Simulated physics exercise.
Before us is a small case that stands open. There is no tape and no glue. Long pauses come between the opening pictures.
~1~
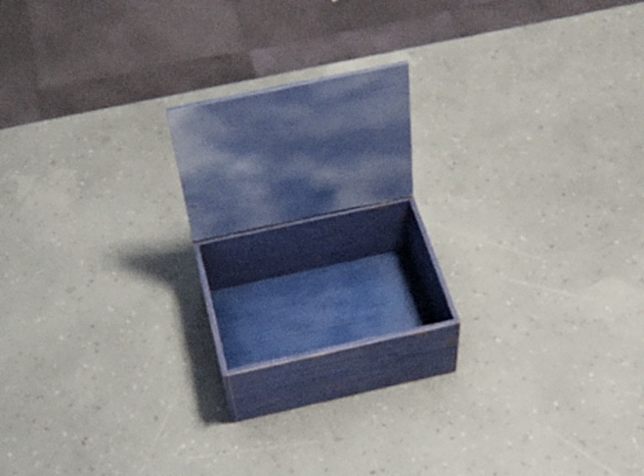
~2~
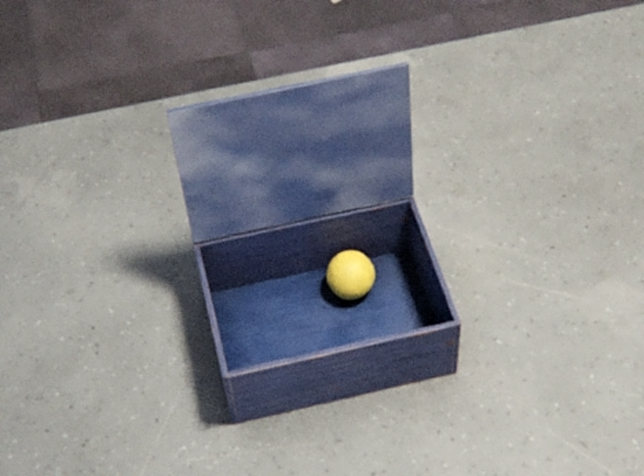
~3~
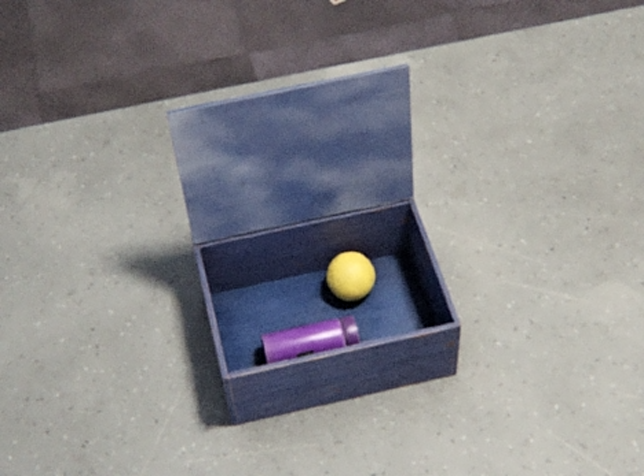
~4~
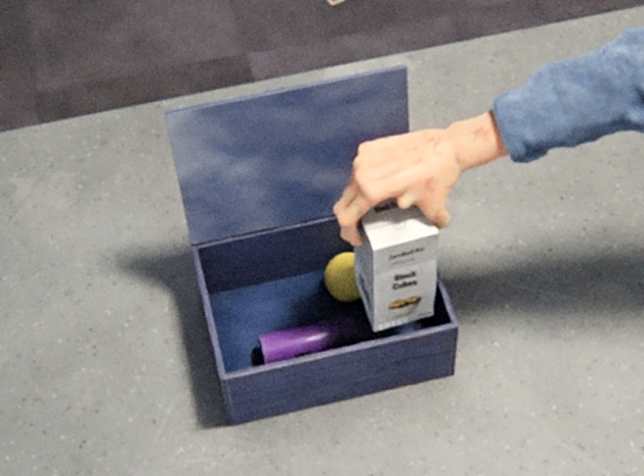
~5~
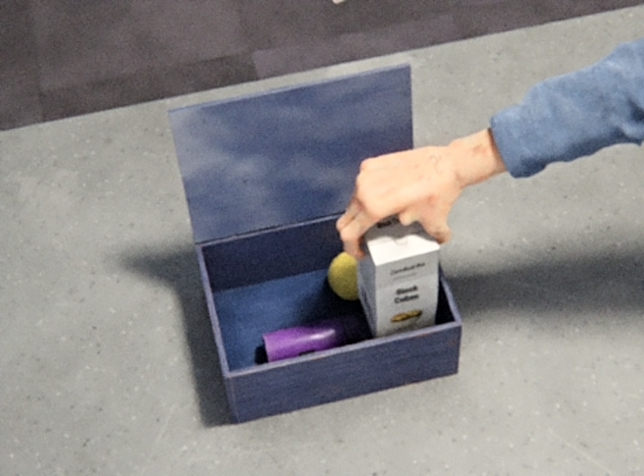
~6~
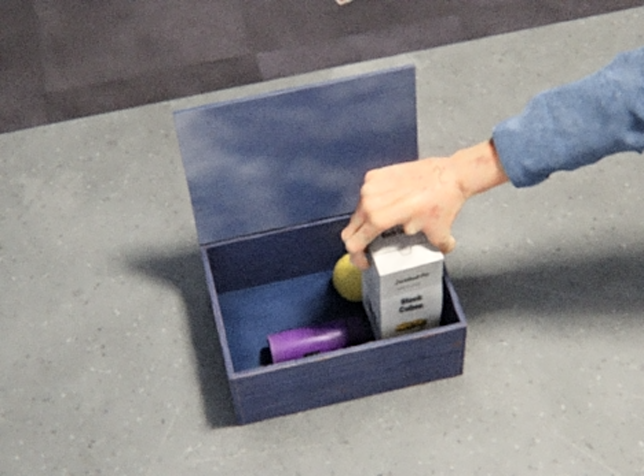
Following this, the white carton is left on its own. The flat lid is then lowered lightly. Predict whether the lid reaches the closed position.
Lid lifted.
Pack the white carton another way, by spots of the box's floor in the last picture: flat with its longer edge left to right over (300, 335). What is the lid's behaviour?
Result: Lid shut.
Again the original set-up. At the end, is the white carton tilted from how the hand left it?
Well, the white carton stays just as set.
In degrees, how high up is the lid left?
Near 30°.
Then, 0.50 s on from there, white carton shifted about its own width near (401, 306).
Then, 1.30 s on from there, lid 78° above the rim; white carton shifted about its own width near (401, 306).
Then, 1.60 s on from there, lid 58° above the rim; white carton shifted about its own width near (401, 306).
Then, 1.80 s on from there, lid 40° above the rim; white carton shifted about its own width near (401, 306).
In the end, lid 31° above the rim; moved from the start, white carton; the other 2 unmoved. At the end, from the last picture's camera, white carton near (401, 305).
